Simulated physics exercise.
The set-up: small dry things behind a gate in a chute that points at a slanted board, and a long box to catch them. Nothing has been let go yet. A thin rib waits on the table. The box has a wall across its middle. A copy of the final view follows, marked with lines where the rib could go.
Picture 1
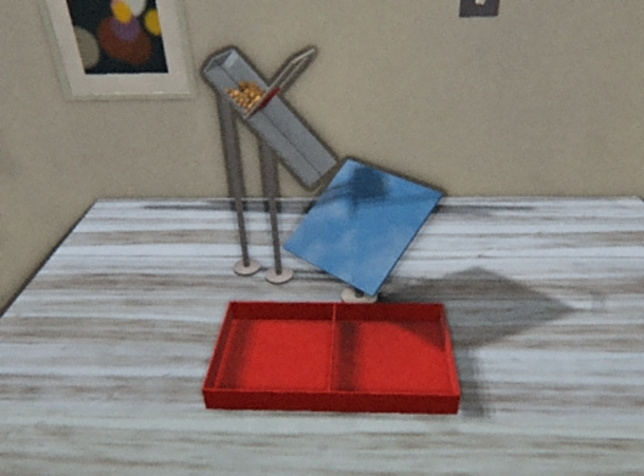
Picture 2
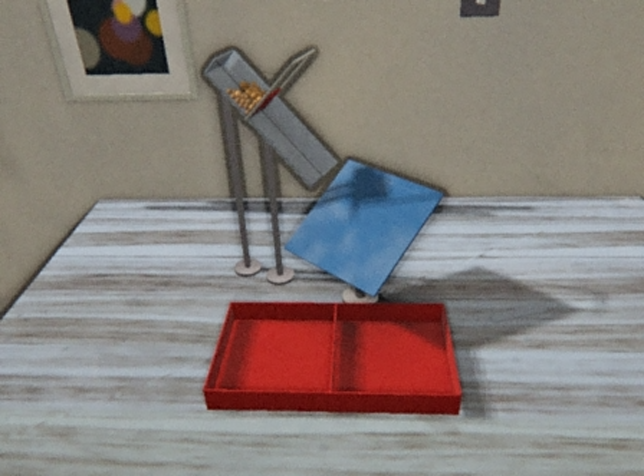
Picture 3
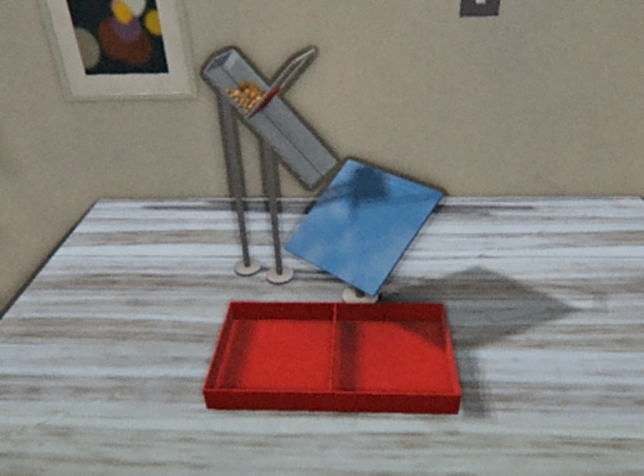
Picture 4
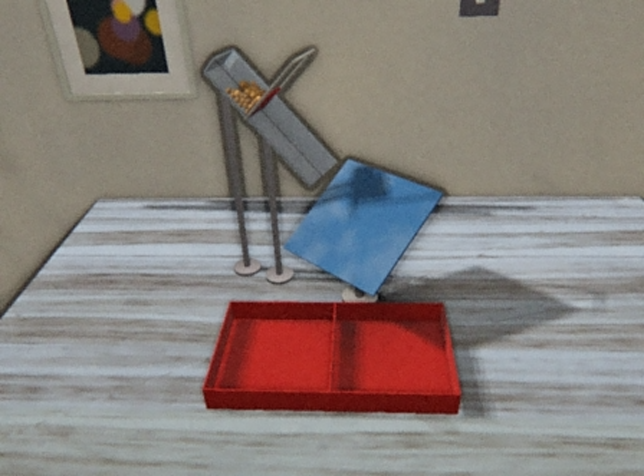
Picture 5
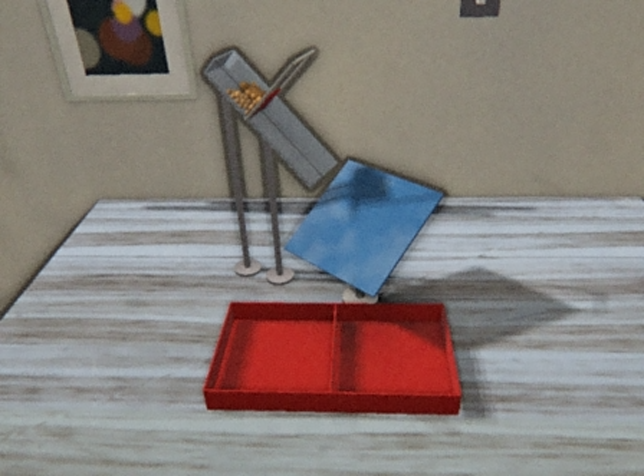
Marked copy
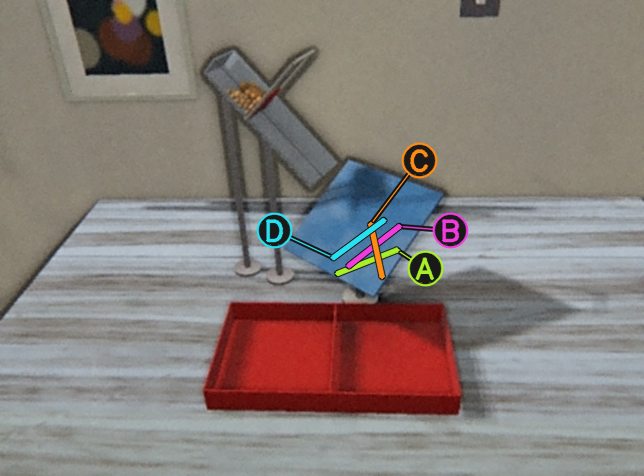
At first, a grey chute on thin legs holds a heap of small tan pieces behind a closed gate, sloping down to the right toward a tilted blue board, with a divided red box in front. Nothing visibly moves after that; the pieces, gate, board and box all stay in place throughout.
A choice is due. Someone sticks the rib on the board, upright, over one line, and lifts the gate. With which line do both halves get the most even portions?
C is best.
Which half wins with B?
Left.
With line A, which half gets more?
The left half.
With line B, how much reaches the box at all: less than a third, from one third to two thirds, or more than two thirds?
More than two thirds.
On the marked copy, line A from (397, 250) to (337, 273); line B from (399, 226) to (348, 265); line C from (370, 224) to (382, 276); line D from (383, 220) to (333, 257).
With A, of what is caught, most in the left half, a small part in the right.
With B, of what is caught, most in the left half, a small part in the right.
With C, of what is caught, about a third in the left half, about two thirds in the right.
With D, of what is caught, nearly all in the left half, a small part in the right.
